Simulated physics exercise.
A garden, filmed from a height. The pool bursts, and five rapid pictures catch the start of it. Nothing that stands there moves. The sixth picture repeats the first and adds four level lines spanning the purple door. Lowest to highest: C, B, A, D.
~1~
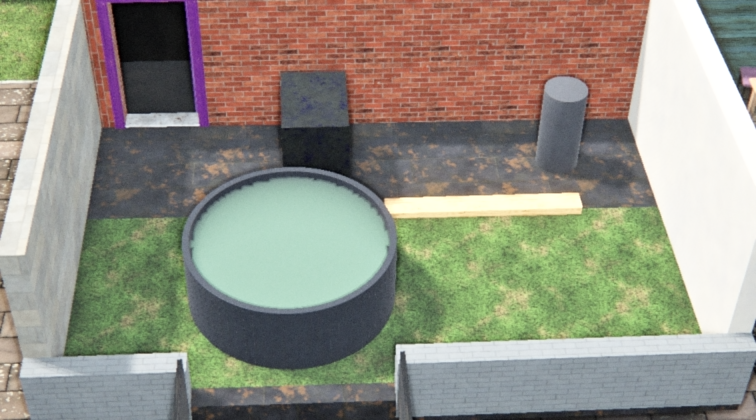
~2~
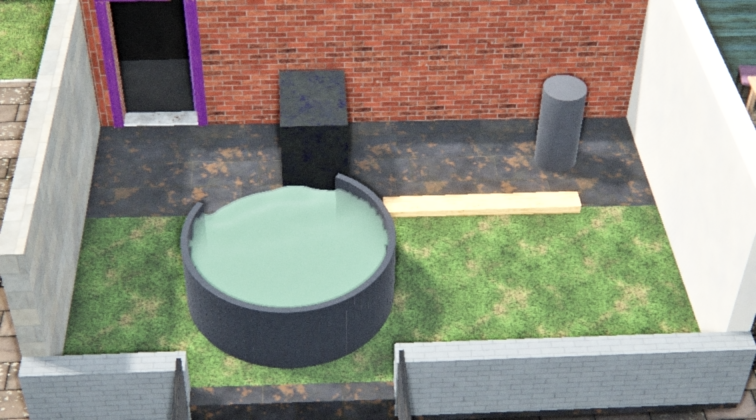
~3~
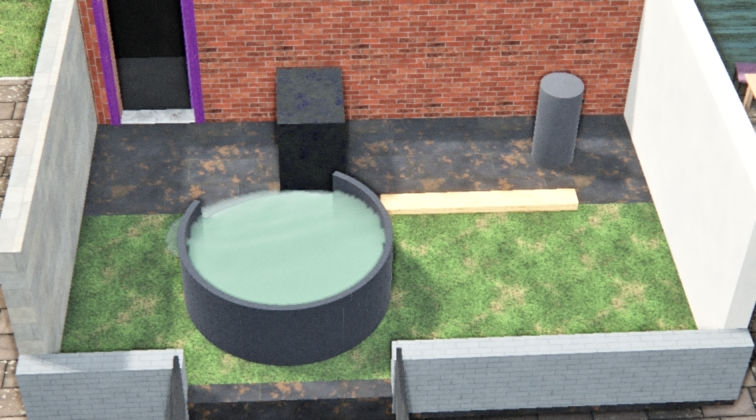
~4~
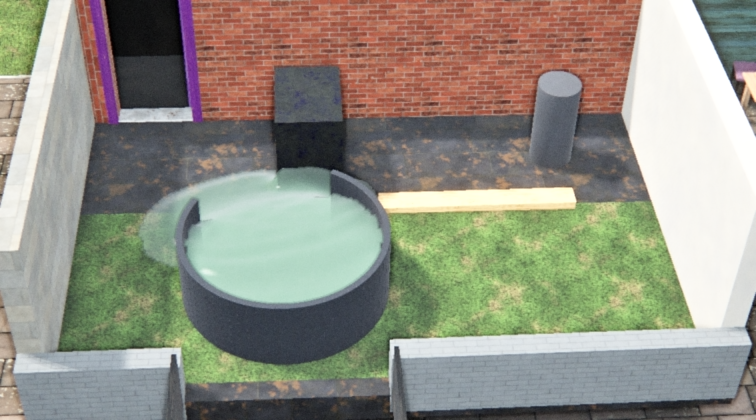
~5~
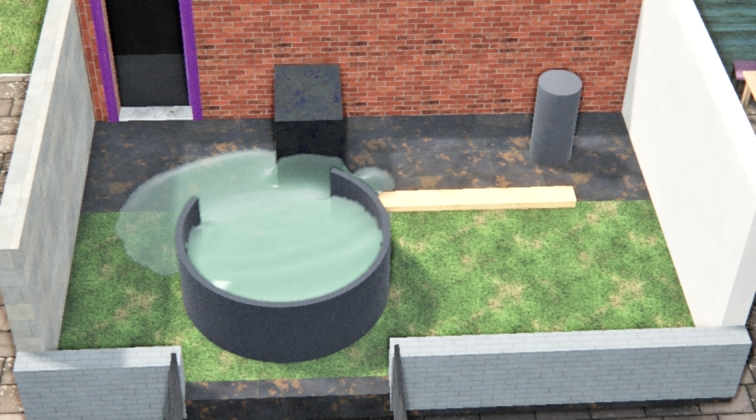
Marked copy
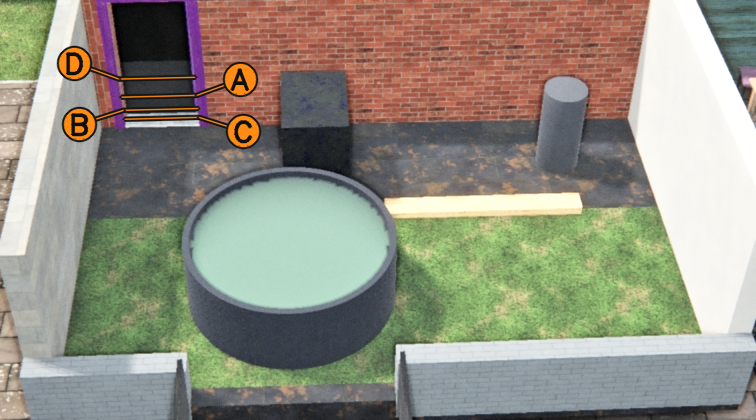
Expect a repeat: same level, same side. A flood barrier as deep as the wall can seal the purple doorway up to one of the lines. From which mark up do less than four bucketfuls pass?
A is the one.
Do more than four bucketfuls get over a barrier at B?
Yes.
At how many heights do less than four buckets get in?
Two of them.
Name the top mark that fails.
Mark B.
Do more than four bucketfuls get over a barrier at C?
Yes, it does.
On the marked copy, A at (159, 96); B at (160, 109); C at (162, 118); D at (157, 78); from the bottom up C, B, A, D.
With A, a splash gets over, under a bucket.
With B, about 9 bucketfuls get in.
With C, dozens of bucketfuls pour in.
With D, nothing gets over.
